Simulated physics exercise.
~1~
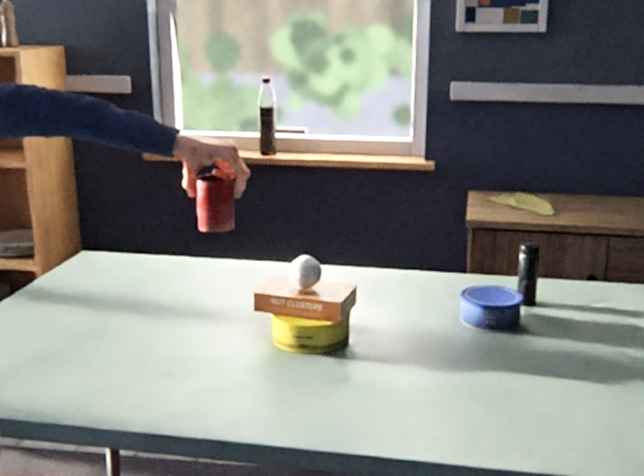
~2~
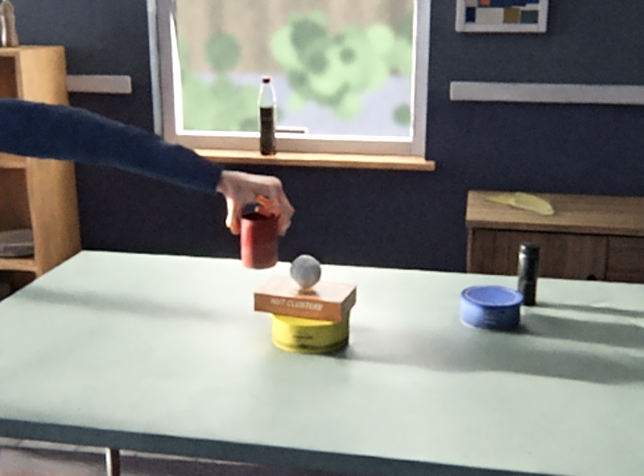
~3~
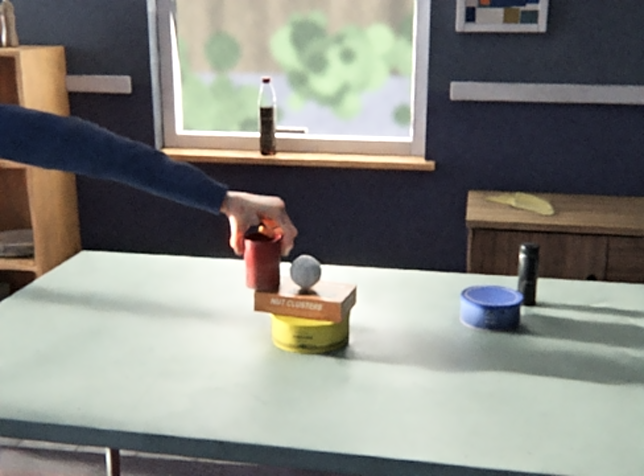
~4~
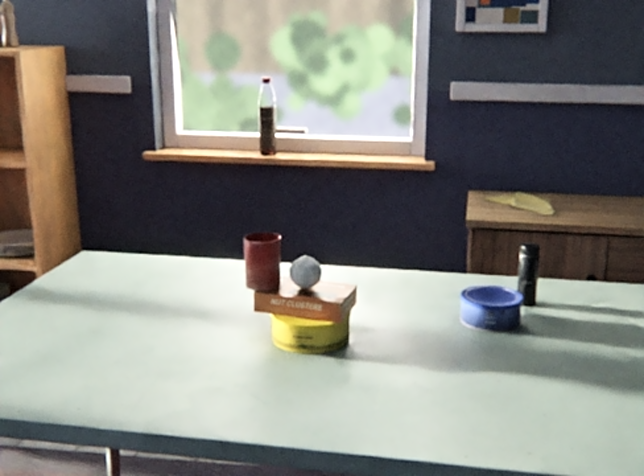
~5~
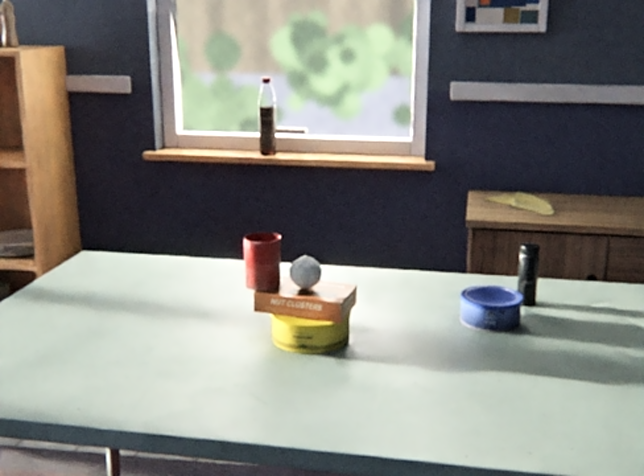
On a pale green table in front of a window, a hand lowers a red cup onto the left end of an orange packet, beside a round whitish object and above a yellow tub. The hand lets go and withdraws, and the pile stays balanced.
